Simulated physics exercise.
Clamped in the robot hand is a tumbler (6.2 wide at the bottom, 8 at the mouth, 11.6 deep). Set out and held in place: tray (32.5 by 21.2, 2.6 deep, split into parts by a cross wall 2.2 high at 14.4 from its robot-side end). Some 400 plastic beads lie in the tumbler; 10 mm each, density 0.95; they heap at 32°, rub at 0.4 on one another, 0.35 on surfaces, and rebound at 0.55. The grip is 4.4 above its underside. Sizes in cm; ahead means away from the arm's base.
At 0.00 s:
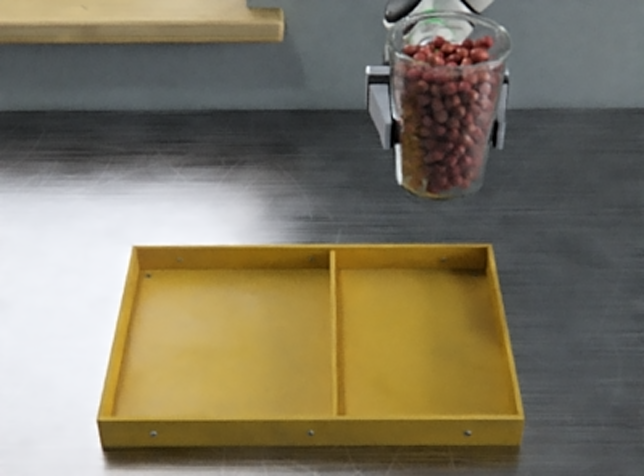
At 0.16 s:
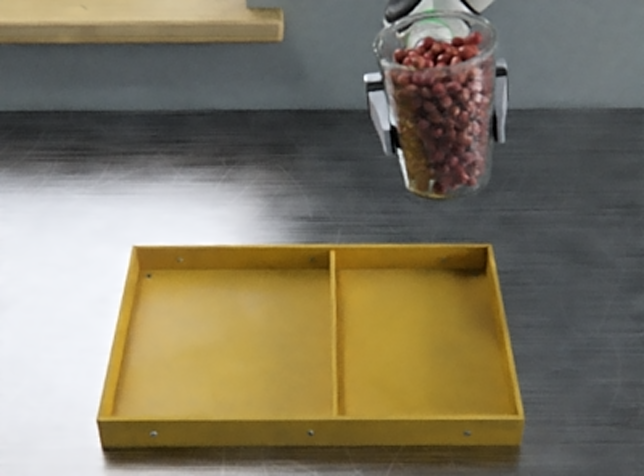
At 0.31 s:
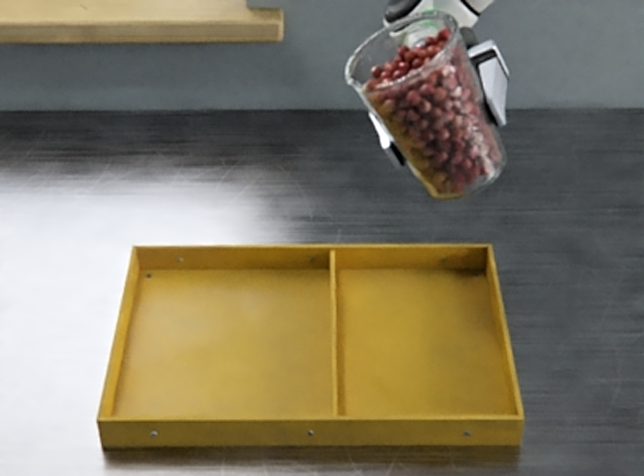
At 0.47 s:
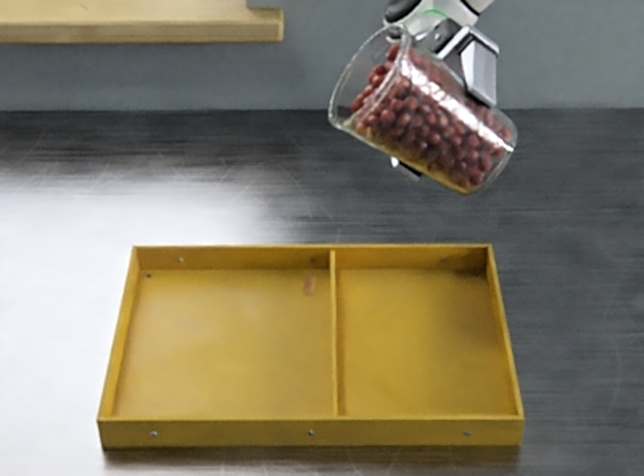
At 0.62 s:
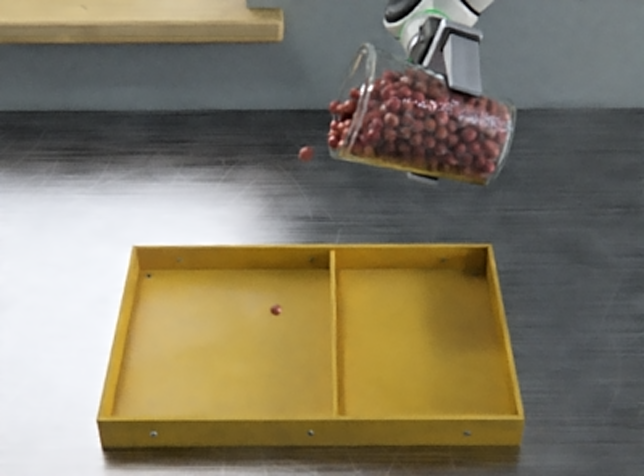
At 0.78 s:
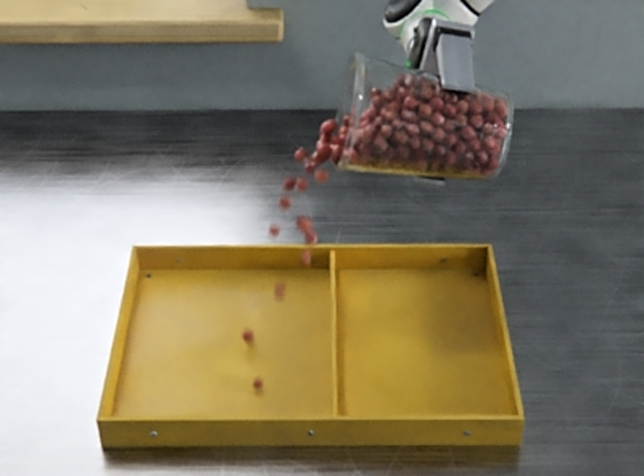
We see a robot gripper holding a clear tumbler of dark red beads above a yellow tray split by a cross wall; it tilts the tumbler leftward until nearly horizontal, and beads start dropping into the tray's left part.
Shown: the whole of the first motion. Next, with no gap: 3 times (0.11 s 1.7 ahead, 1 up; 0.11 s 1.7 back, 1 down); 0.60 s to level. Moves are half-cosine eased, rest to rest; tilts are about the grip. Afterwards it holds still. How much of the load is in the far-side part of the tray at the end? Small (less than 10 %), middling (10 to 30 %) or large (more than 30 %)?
In the far-side part of the tray the share is large, more than 30 %.
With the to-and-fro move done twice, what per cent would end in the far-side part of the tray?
Then about 40 per cent.
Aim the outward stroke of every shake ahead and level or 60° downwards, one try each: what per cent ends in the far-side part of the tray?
Some 45 and 20 per cent.
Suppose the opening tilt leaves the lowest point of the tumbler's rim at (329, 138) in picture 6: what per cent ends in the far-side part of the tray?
About 25 per cent.
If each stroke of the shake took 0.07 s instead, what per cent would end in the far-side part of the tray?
Then about 60 per cent.
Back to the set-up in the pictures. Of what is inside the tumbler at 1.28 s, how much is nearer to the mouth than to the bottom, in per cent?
Roughly 50 per cent.
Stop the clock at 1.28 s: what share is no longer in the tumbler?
About 40 per cent by then.
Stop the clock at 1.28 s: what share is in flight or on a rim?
About 13 per cent.
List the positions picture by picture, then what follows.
The tumbler middle at (444, 112), level; upper third of the load around (447, 76), from x 400 to 495, top at y 40; 401 in the tumbler, in the first frame.
The tumbler middle at (441, 112), tilted 8° forward; upper third of the load around (442, 75), from x 390 to 485, top at y 40, in the second frame.
The tumbler middle at (435, 114), tilted 27° forward; upper third of the load around (428, 80), from x 370 to 495, top at y 35; 400 in the tumbler, 1 in flight or on a rim, in the third frame.
The tumbler middle at (429, 118), tilted 52° forward; upper third of the load around (413, 91), from x 310 to 500, top at y 50; 400 in the tumbler, 1 in flight or on a rim, in the fourth frame.
The tumbler middle at (425, 123), tilted 71° forward; upper third of the load around (417, 104), from x 275 to 500, top at y 75; 399 in the tumbler, 2 in flight or on a rim, in the fifth frame.
The tumbler middle at (424, 125), tilted 79° forward; upper third of the load around (427, 108), from x 250 to 500, top at y 80; 386 in the tumbler, 3 in the far-side part, 12 in flight or on a rim, in the sixth frame.
After 1.28 s, tilted 79° forward, highest piece 25 above the table; 244 in the tumbler, 102 in the far-side part, 2 in the robot-side part, 1 on the table or floor, 52 in flight or on a rim.
After 1.79 s, tilted 30° forward, highest piece 27 above the table; 200 in the far-side part, 193 in the tumbler, 4 in the robot-side part, 4 on the table or floor.
After 2.24 s, level, highest piece 25 above the table; 200 in the far-side part, 193 in the tumbler, 4 in the robot-side part, 4 on the table or floor.
After 3.29 s, level, highest piece 25 above the table; 200 in the far-side part, 193 in the tumbler, 4 in the robot-side part, 4 on the table or floor.
In the end, 200 in the far-side part, 193 in the tumbler, 4 in the robot-side part, 4 on the table or floor. That is 50 % in the far-side part of the tray.
